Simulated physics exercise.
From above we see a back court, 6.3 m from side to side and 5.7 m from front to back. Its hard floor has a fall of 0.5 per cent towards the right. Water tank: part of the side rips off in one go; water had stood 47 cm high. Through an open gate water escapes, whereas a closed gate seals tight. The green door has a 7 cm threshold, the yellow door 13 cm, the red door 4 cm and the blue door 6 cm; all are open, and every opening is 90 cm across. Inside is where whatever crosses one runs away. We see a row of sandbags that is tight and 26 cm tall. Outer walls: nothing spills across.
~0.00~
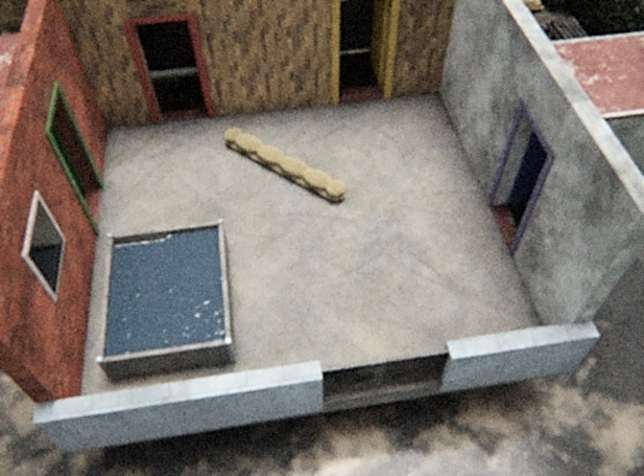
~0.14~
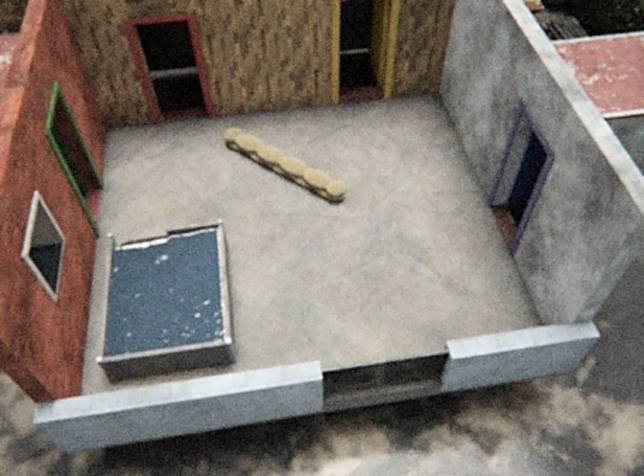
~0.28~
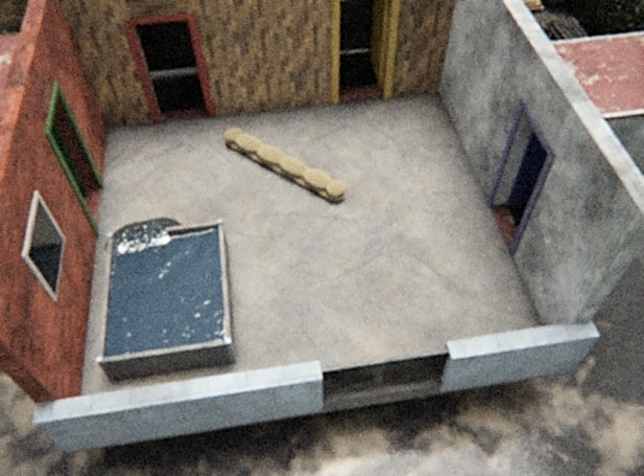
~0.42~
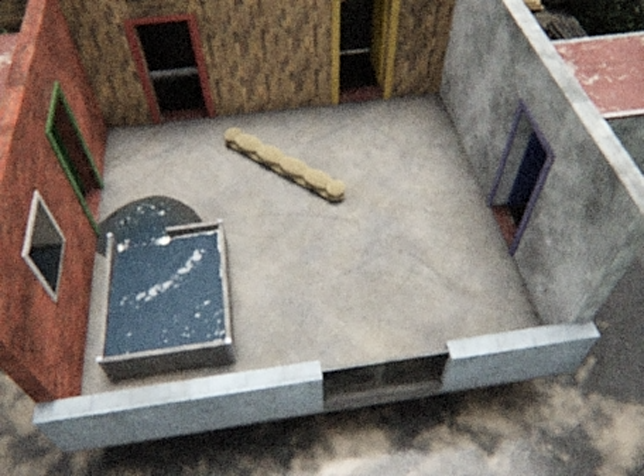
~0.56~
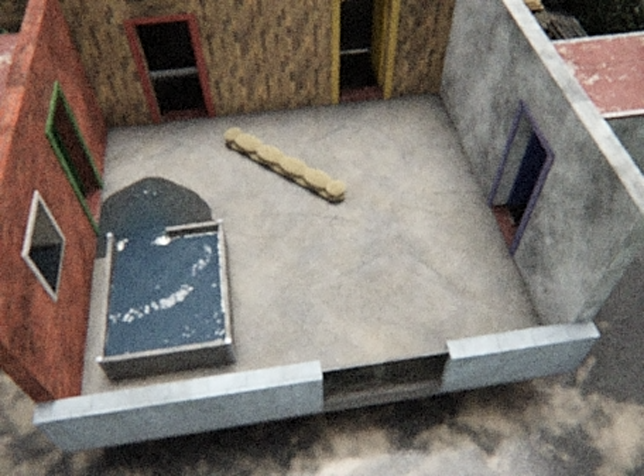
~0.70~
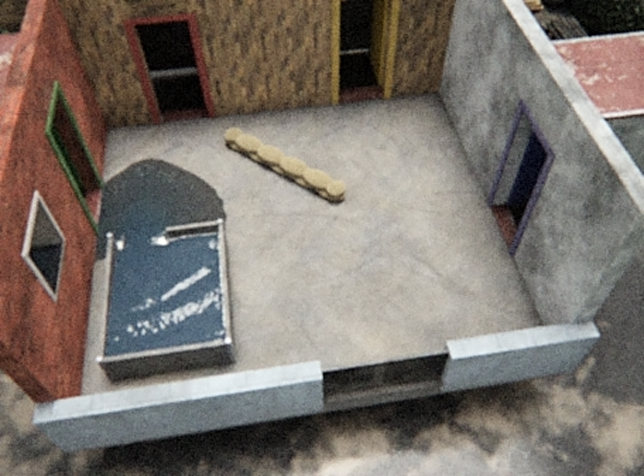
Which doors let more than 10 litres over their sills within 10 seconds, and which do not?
Result: At the green door the amount will climb above the limit; at the yellow door the amount will stay short of the limit; at the red door the amount will climb above the limit; at the blue door the amount will stay short of the limit.
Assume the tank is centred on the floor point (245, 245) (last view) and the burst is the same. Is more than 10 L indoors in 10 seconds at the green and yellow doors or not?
Result - green door does not exceed it, yellow door does not exceed it.
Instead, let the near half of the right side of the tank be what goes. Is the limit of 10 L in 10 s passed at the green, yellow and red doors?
So green stays lower, yellow stays lower, red stays lower.
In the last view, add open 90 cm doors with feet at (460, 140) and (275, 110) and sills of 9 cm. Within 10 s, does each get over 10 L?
In turn: Short of it, short of it.
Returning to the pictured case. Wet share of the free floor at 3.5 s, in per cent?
I'd say around 30 %.
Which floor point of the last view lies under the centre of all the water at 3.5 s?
The water's centre is around (176, 221).
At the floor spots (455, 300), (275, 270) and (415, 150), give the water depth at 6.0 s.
0, 0 and 2 cm, respectively.
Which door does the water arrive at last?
The blue door.
After 1.4 s water covers 20 % of the floor and is deepest (24 cm) near (144, 247); green door 15 cm at the sill, 6 L in, yellow door not reached, red door 5 cm at the sill, 0 L in, blue door not reached.
After 2.2 s water covers 20 % of the floor and is deepest (29 cm) near (108, 136); green door 13 cm at the sill, 29 L in, yellow door not reached, red door 13 cm at the sill, 26 L in, blue door not reached.
After 3.5 s water covers 30 % of the floor and is deepest (19 cm) near (107, 150); green door 10 cm at the sill, 49 L in, yellow door not reached, red door 13 cm at the sill, 84 L in, blue door not reached.
After 6.0 s water covers 55 % of the floor and is deepest (13 cm) near (206, 119); green door 7 cm at the sill, 59 L in, yellow door 3 cm at the sill, 0 L in, red door 11 cm at the sill, 146 L in, blue door not reached.
After 10.0 s water covers 80 % of the floor and is deepest (8 cm) near (177, 122); green door 5 cm at the sill, 59 L in, yellow door 2 cm at the sill, 0 L in, red door 7 cm at the sill, 204 L in, blue door 4 cm at the sill, 0 L in.
